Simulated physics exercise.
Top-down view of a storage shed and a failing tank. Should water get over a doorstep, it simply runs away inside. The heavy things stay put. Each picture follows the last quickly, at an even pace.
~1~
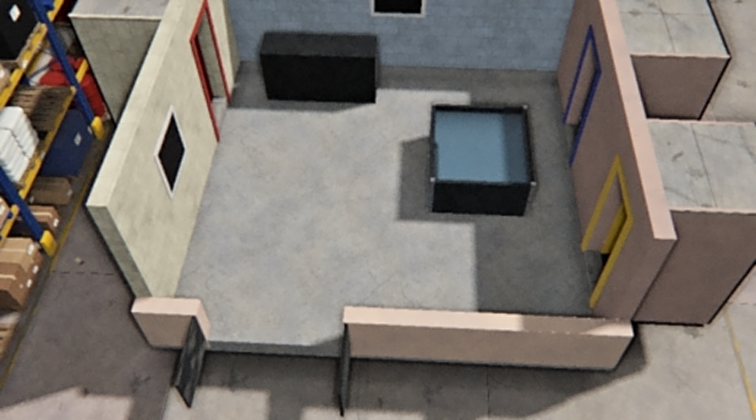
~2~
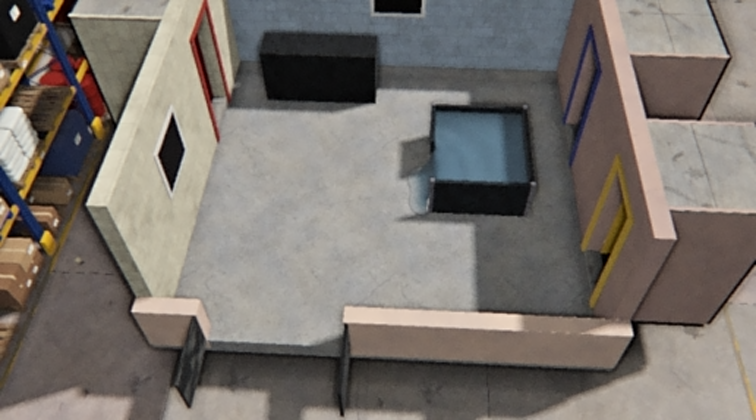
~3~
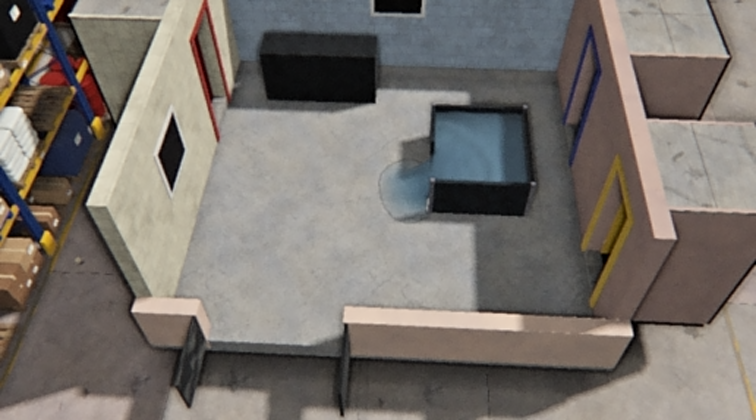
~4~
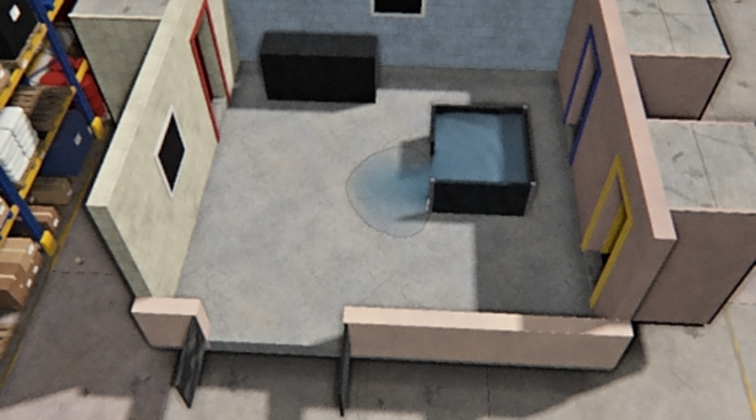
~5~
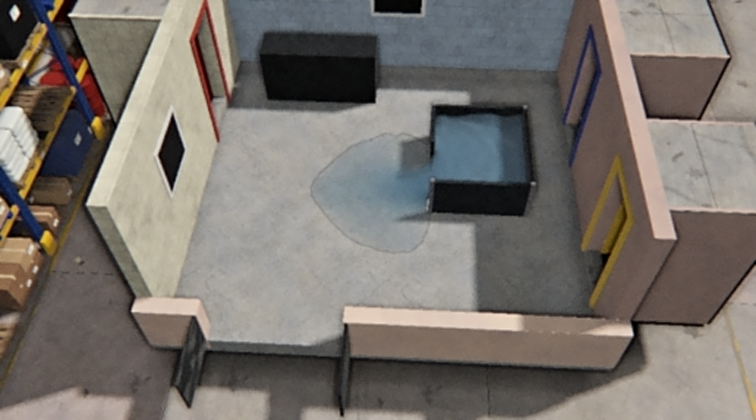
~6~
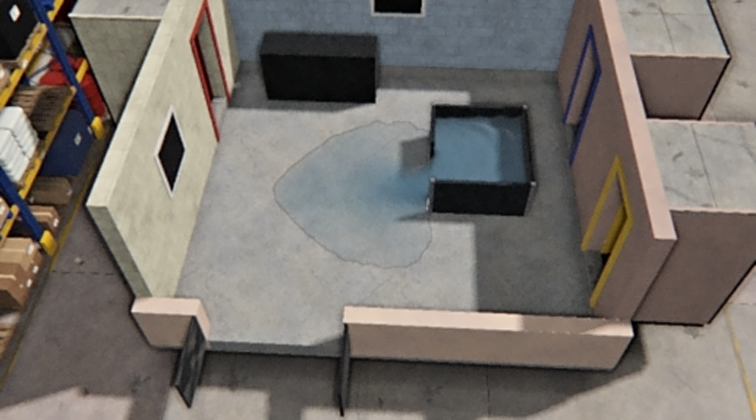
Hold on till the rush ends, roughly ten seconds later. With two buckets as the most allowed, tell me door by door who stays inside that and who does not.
Here it is: The yellow door stays inside it; the red door stays inside it; the blue door stays inside it.
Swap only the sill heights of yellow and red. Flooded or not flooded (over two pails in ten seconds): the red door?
Red door: Overshoots.
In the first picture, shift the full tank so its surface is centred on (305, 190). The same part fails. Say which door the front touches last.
It's the blue-painted one.
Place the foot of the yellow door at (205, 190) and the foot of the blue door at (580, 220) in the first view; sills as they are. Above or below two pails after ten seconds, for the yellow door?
Yellow door: It tops the limit.
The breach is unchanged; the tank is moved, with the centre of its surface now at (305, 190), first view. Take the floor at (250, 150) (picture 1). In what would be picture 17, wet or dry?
That spot ends up drenched.
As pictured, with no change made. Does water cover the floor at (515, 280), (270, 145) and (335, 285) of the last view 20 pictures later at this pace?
Taking them as listed, they are spared, waterlogged and waterlogged.
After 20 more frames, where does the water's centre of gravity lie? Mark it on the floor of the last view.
Centre of mass: Roughly (338, 188).
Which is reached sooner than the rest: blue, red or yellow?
Answer: The red-painted one.
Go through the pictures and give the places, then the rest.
In the first frame, still water in the tank at (480, 146).
In the second frame, water pours out at (433, 180) and has run to (419, 170).
In the third frame, water pours out at (433, 182) and has run to (387, 174).
In the fourth frame, water pours out at (433, 183) and has run to (351, 183).
In the fifth frame, water pours out at (433, 183) and has run to (318, 195).
In the sixth frame, water pours out at (433, 183) and has run to (279, 191).
A moment on, water covers 40 % of the floor; the yellow door not reached, the red door not reached, the blue door not reached.
Next, water covers 50 % of the floor; the yellow door not reached, the red door wet at the sill, nothing in, the blue door not reached.
Then, water covers 50 % of the floor; the yellow door not reached, the red door wet at the sill, nothing in, the blue door not reached.
Later, water covers 60 % of the floor; the yellow door not reached, the red door wet at the sill, nothing in, the blue door not reached.
In the end, water covers 90 % of the floor; the yellow door not reached, the red door wet at the sill, nothing in, the blue door wet at the sill, nothing in.
